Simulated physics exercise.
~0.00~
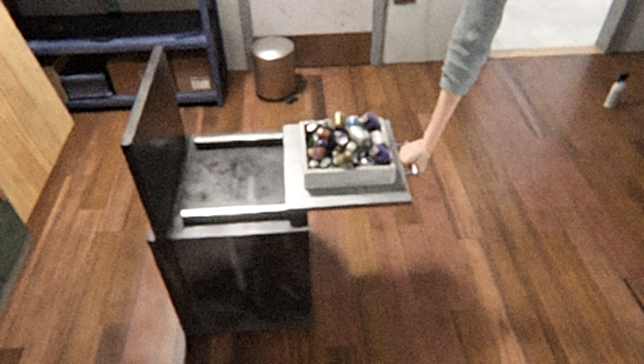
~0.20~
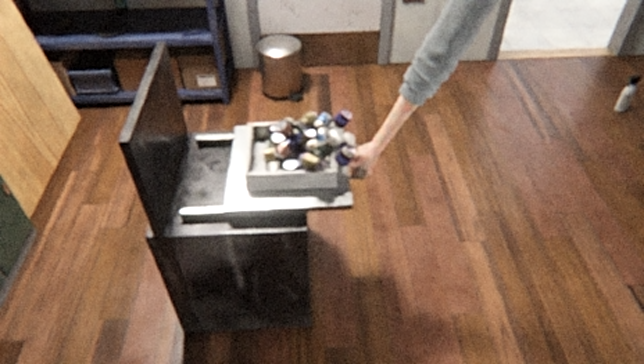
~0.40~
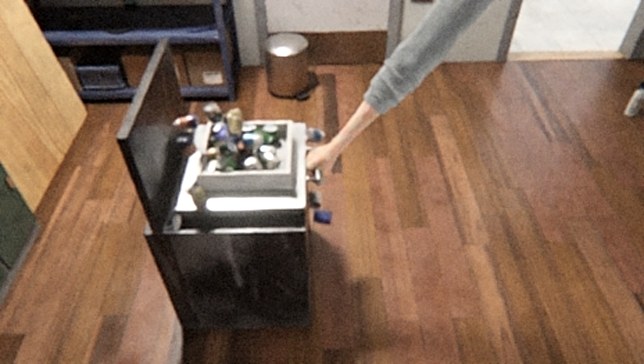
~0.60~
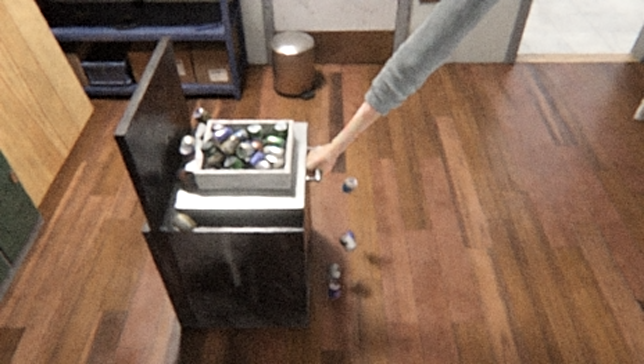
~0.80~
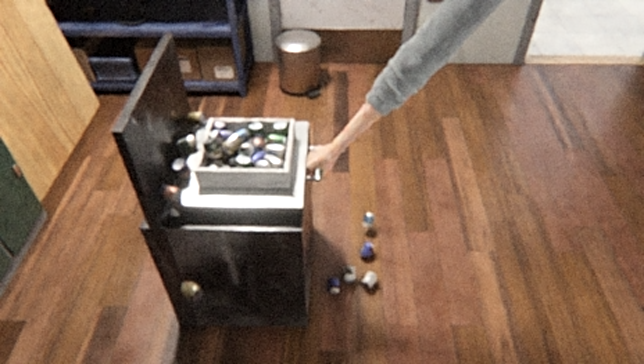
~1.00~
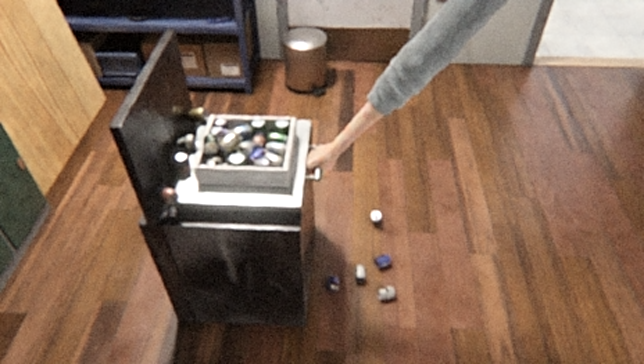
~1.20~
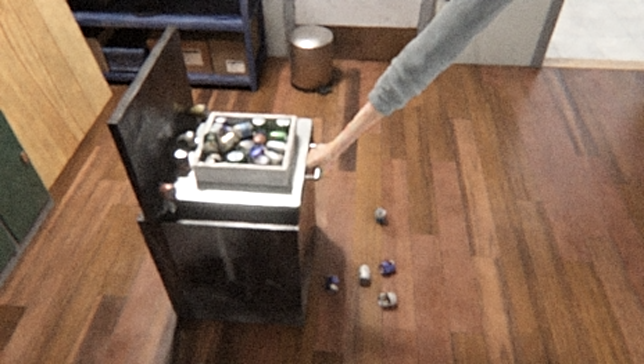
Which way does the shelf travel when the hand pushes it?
The shelf travels to the left, closing towards the dark upright panel.
